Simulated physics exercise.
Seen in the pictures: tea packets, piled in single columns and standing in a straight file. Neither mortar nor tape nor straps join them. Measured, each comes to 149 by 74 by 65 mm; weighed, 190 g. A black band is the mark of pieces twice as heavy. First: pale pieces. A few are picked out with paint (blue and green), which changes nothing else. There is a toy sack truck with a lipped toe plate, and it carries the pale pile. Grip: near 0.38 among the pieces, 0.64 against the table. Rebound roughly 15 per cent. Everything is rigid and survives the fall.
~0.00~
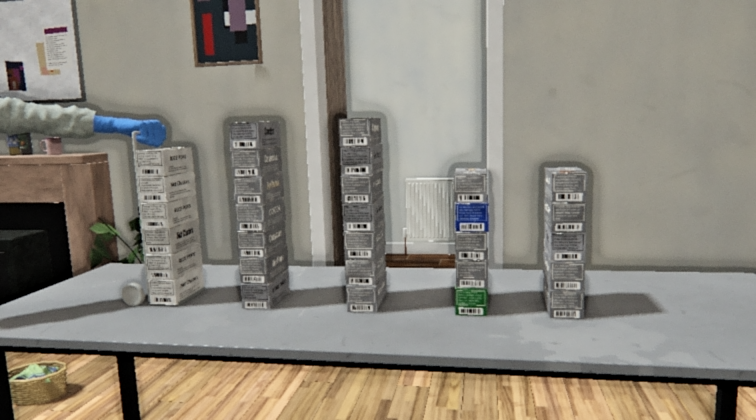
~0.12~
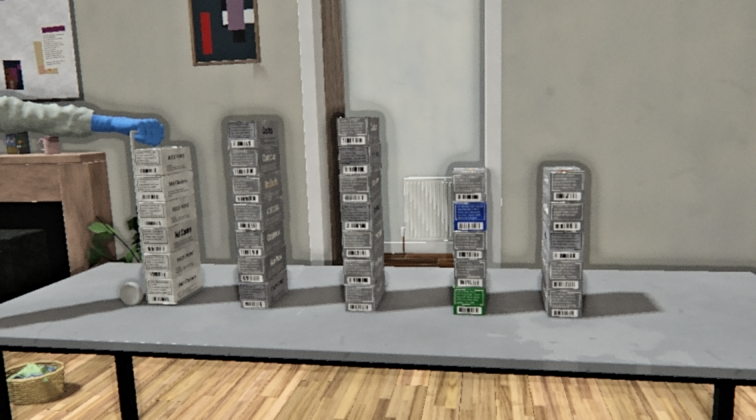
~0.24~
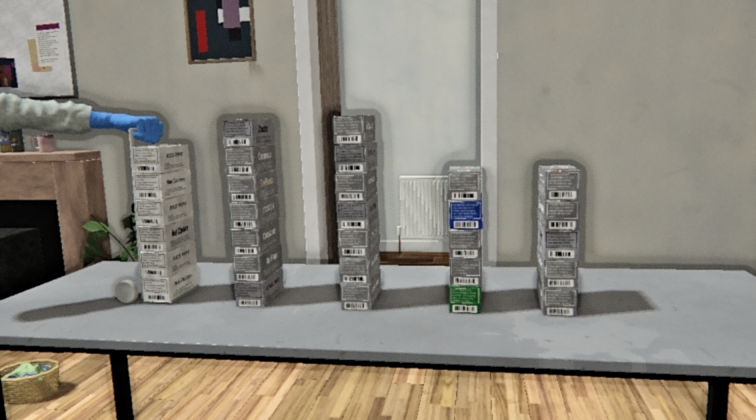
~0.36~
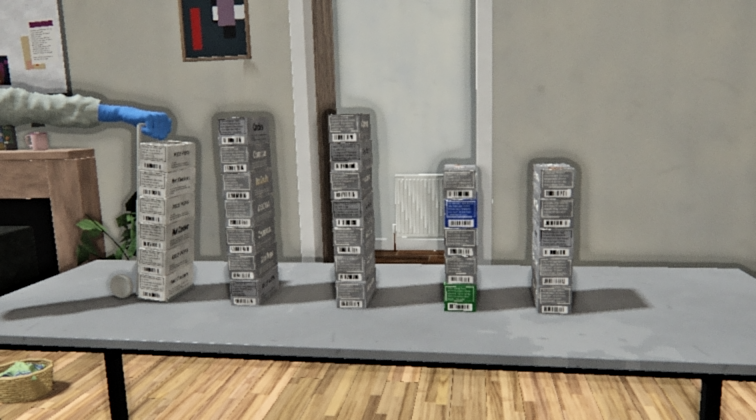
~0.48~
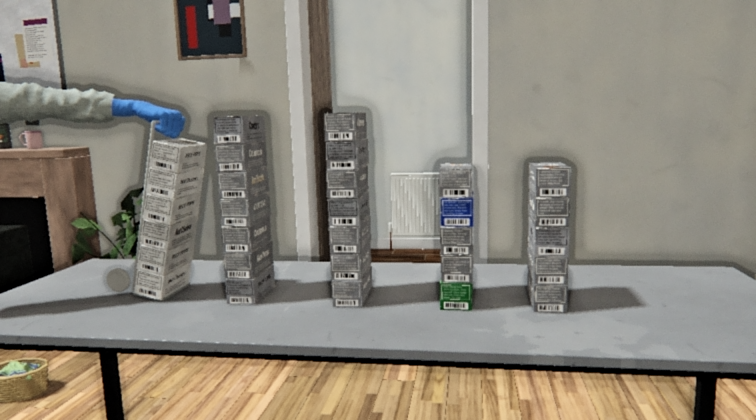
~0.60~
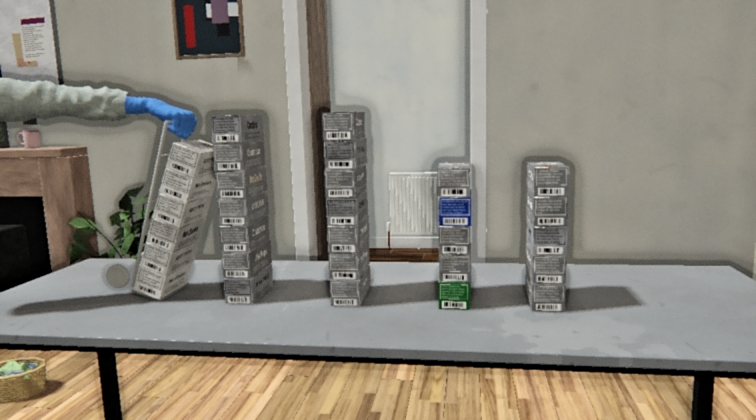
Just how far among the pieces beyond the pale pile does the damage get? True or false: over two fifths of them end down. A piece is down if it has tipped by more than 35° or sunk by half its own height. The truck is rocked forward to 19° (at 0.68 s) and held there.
True.
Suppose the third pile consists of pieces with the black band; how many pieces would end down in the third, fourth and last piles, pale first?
Result: Third pile 7, fourth pile 4, last pile 5.
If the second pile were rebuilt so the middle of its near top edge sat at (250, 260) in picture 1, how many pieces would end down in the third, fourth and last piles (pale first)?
Then third 0, fourth 0, last 0.
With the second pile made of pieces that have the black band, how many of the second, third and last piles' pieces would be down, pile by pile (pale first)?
Second 7, third 7, last 5.
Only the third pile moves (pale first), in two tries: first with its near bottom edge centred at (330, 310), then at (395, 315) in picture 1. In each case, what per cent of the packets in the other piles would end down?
100 and 90 %.
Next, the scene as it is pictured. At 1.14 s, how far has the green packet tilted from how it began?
Roughly 0 degrees.
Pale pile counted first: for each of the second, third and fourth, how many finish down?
Counts - second: 7, third: 7, fourth: 4.
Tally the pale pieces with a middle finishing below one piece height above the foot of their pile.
Pale pieces: 3.
Around 1.14 s, 6 of the pale pile down; 7 of the 24 other packets down.
Around 1.56 s, 6 of the pale pile down; 15 of the 24 other packets down; green packet tipped 25°; blue packet tipped 15°, 26 mm lower.
Finally (2.6 s), 6 of the pale pile down; 23 of the 24 other packets down; blue packet on its side; green packet tipped 31°. That is 96 per cent. Seen by the last camera, middles, blue packet near (623, 255), green packet near (466, 281).
